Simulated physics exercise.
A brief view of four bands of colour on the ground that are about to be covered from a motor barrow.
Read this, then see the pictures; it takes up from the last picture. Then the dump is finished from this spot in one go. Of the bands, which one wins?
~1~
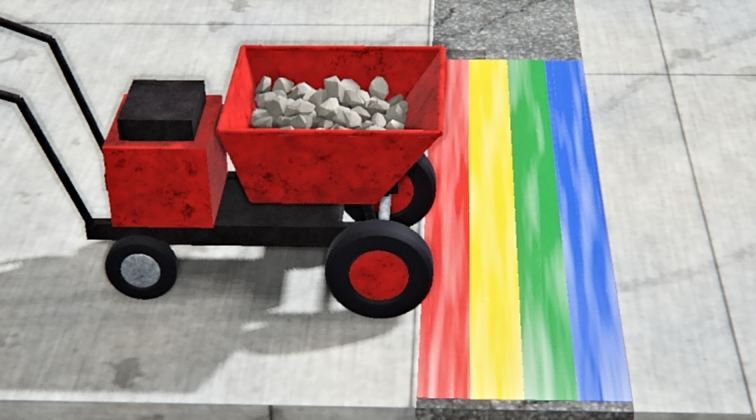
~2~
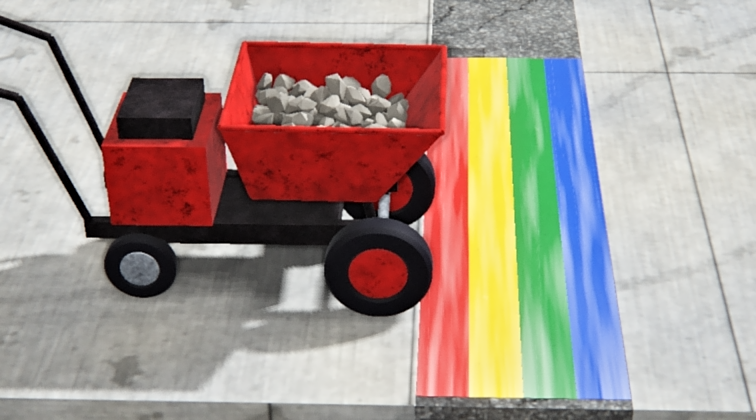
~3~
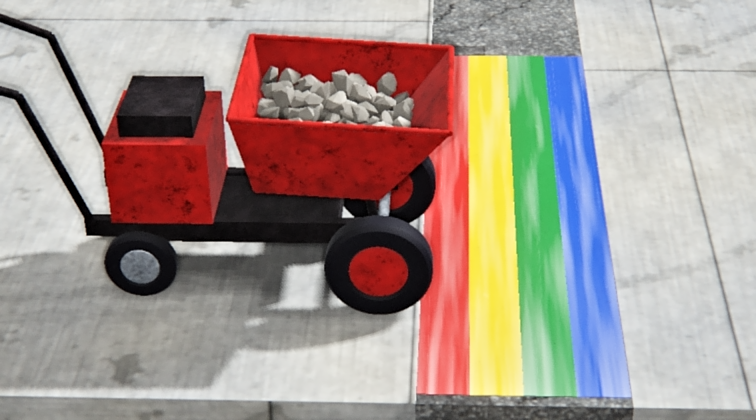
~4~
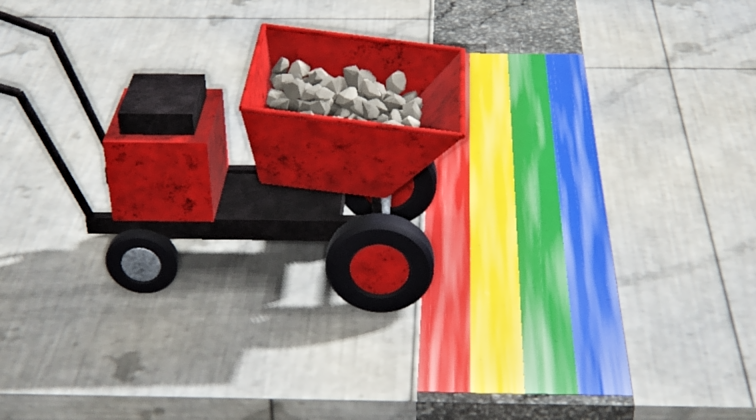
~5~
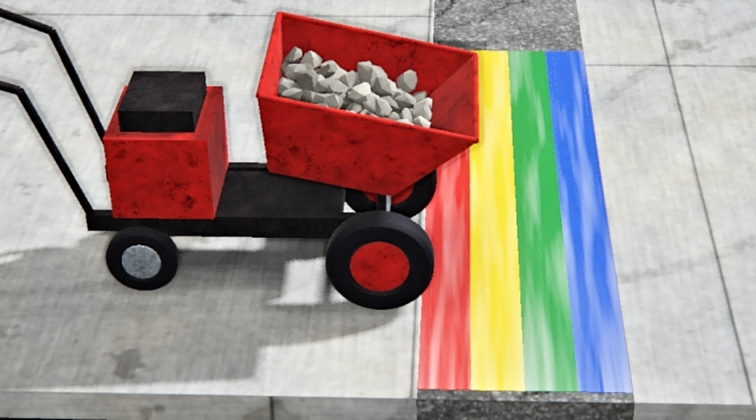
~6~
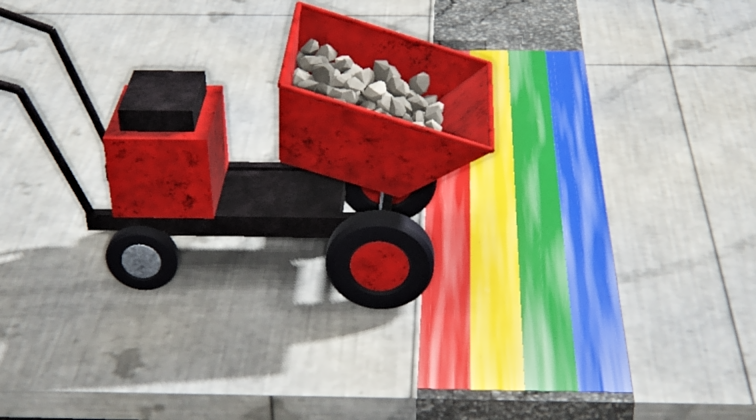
The blue band wins.
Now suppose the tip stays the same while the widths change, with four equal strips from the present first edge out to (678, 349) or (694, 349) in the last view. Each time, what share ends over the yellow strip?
The first case gives around 0 %, the second around 0 %.
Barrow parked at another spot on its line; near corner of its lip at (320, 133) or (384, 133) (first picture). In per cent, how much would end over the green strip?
20 and 30 in a hundred, in that order.
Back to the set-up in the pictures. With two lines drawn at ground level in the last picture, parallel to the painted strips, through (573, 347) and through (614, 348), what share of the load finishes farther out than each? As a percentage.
The first comes to 60 per cent, the second to 40 per cent.
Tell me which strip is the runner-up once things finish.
In second place: That green strip.
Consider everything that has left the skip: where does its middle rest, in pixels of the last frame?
Close to (598, 253), more or less.
Shortly afterwards, skip tipped steeply; the whole lot in the skip.
Next, skip tipped right over; all but a few in the skip; only a few over the green strip; a little over the blue strip.
Some moments later, skip tipped right over; near a third in the skip; a little over the green strip; near a third over the blue strip; near a quarter off the paint.
In the end, skip tipped right over; near a quarter in the skip; none at all over the red strip; none at all over the yellow strip; a little over the green strip; near a third over the blue strip; near a quarter off the paint.
